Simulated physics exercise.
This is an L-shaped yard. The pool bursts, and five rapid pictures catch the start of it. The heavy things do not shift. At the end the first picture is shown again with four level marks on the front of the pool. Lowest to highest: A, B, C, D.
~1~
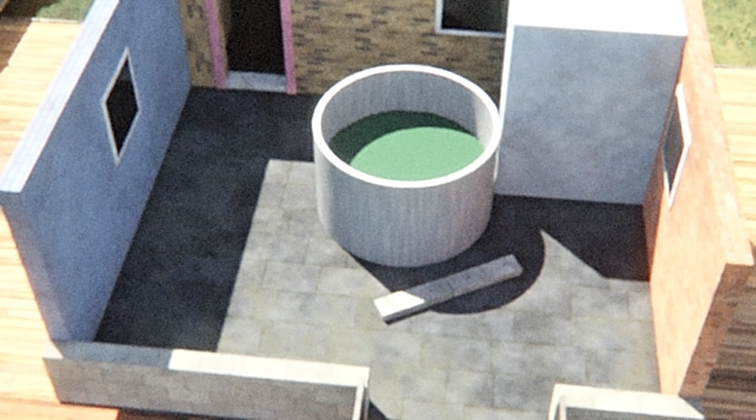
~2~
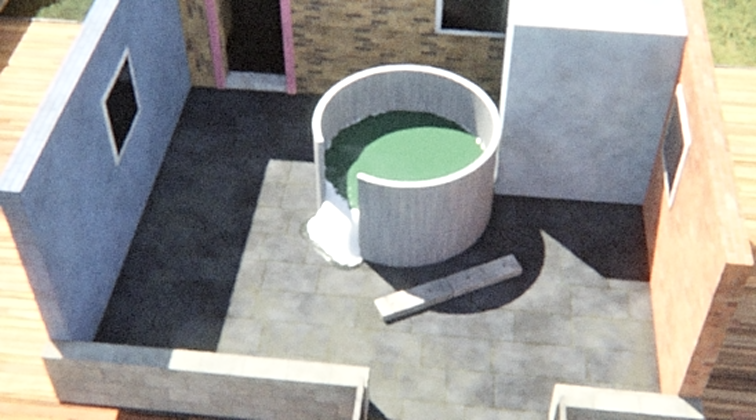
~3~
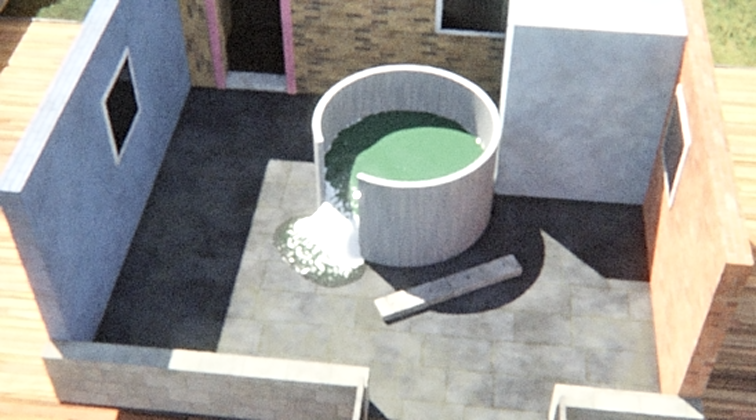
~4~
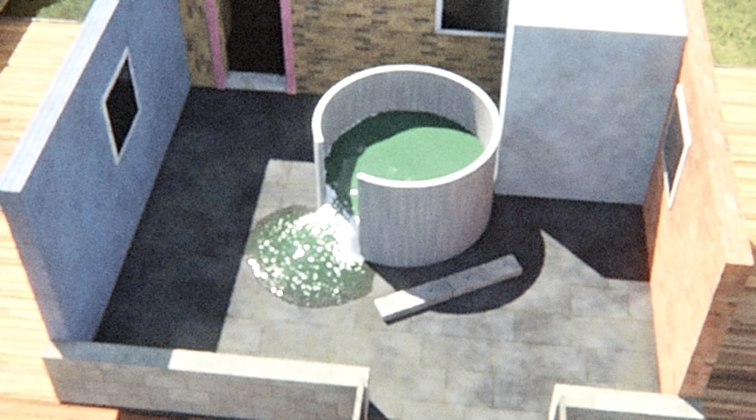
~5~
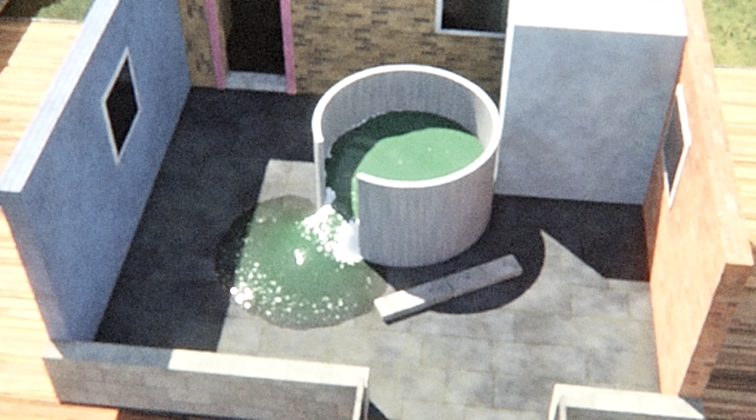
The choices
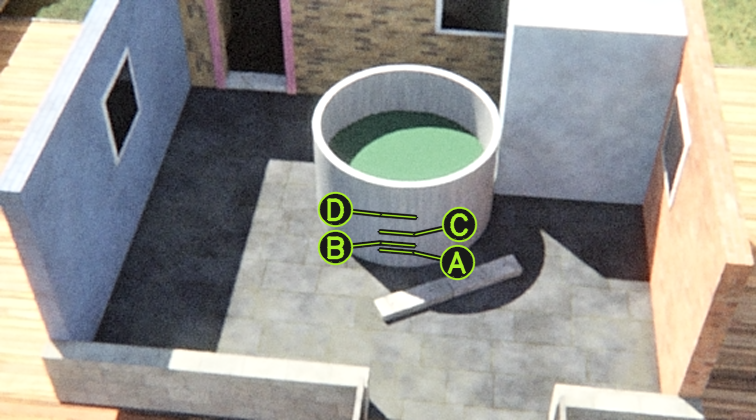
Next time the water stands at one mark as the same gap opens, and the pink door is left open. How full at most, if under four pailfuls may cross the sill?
Take C.
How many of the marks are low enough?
Three.
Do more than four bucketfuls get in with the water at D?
Yes, that goes wrong.
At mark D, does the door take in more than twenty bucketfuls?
No, it does not.
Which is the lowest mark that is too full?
That would be D.
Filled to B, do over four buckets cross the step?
No.
On the marked copy, A at (396, 251); B at (397, 244); C at (397, 233); D at (397, 216); from the bottom up A, B, C, D.
With A, nothing gets over.
With B, nothing gets over.
With C, a splash gets over, under a bucket.
With D, about 8 bucketfuls get in.
